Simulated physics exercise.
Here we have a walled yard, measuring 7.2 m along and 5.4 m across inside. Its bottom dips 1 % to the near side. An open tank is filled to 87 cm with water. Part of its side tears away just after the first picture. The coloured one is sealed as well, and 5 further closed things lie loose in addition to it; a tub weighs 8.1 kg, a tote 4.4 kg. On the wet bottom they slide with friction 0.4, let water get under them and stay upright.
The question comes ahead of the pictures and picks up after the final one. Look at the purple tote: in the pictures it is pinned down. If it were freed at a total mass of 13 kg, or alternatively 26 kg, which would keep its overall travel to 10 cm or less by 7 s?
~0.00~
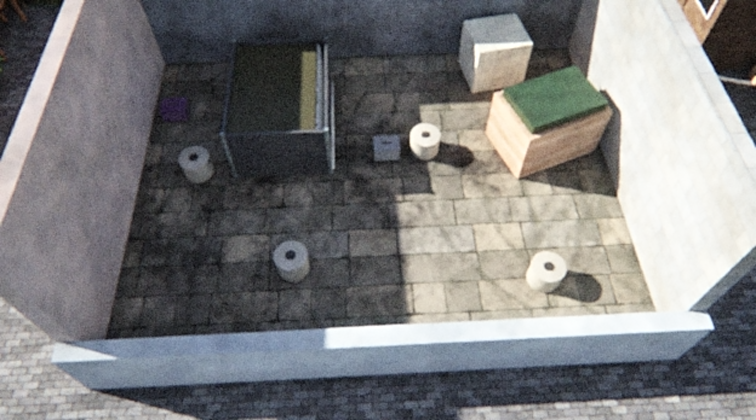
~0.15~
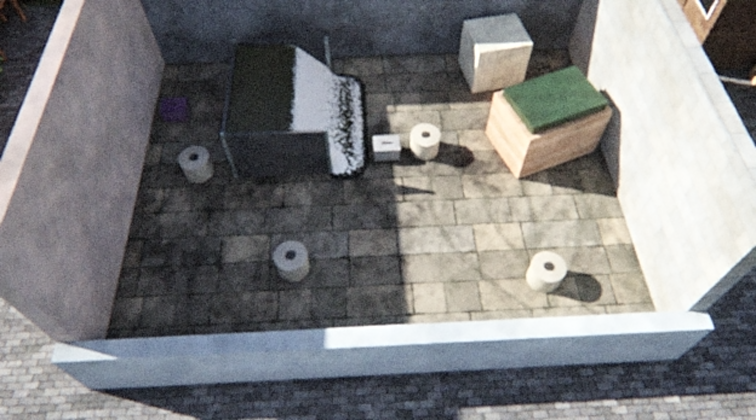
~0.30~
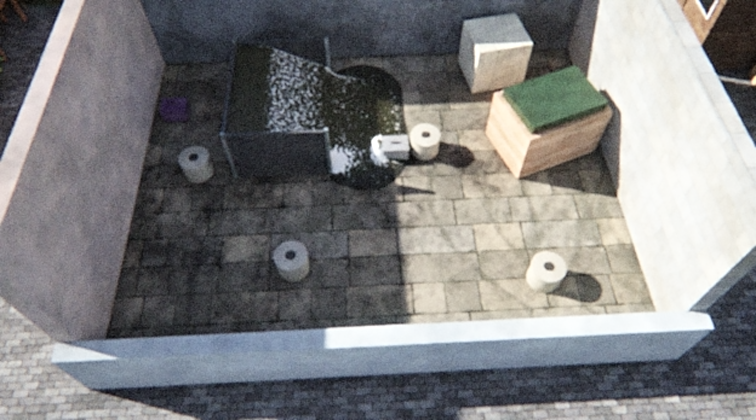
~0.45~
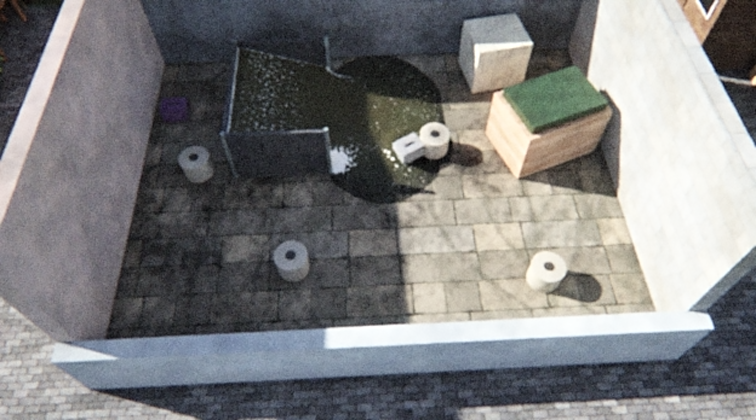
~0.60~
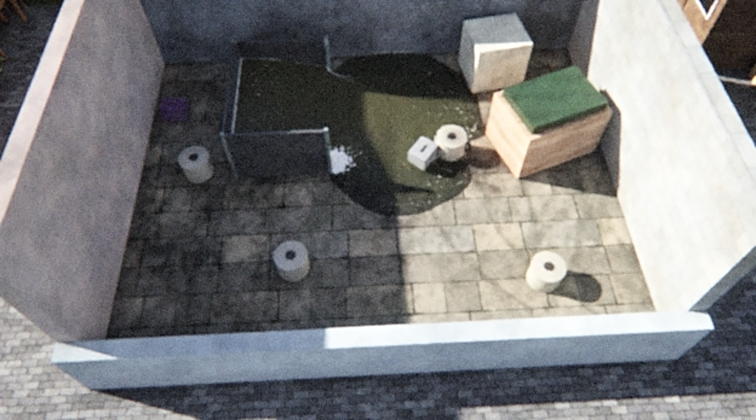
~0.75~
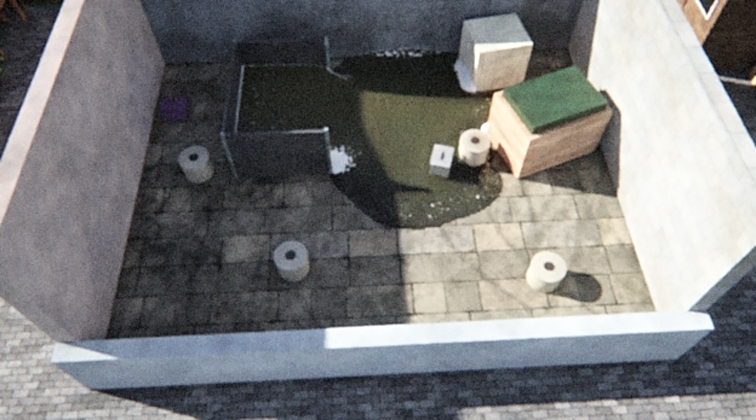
The heavier one is not needed.
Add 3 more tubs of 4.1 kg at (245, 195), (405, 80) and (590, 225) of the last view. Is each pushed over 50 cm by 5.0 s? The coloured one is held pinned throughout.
One after another they come out within the mark, beyond the mark, beyond the mark.
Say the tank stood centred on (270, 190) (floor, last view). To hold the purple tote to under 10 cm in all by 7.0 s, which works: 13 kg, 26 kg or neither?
For that case: Lighter one suffices.
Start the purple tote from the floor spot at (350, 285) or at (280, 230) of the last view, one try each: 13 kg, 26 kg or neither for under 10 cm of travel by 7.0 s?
Taking the two tries in order, only the heavy one works and even the light one works.
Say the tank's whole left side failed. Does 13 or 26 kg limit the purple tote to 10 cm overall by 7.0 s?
With that failure, no mass keeps it.
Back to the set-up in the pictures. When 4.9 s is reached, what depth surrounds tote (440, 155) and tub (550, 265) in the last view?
I'd put it at 13 cm and 14 cm respectively.
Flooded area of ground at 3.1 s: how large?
Roughly 22 m2.
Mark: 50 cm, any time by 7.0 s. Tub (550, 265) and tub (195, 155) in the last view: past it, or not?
One after the other: Goes beyond it, then does not reach it.
After 1.4 s the purple tote would be 0 cm from its start with 13 kg and 0 cm from its start with 26 kg; 0 cm of water round it then.
After 3.1 s the purple tote would be 0 cm from its start with 13 kg and 0 cm from its start with 26 kg; 0 cm of water round it then.
After 4.9 s the purple tote would be 0 cm from its start with 13 kg and 0 cm from its start with 26 kg; 0 cm of water round it then.
After 7.0 s the purple tote would be 0 cm from its start with 13 kg and 0 cm from its start with 26 kg; 3 cm of water round it then.
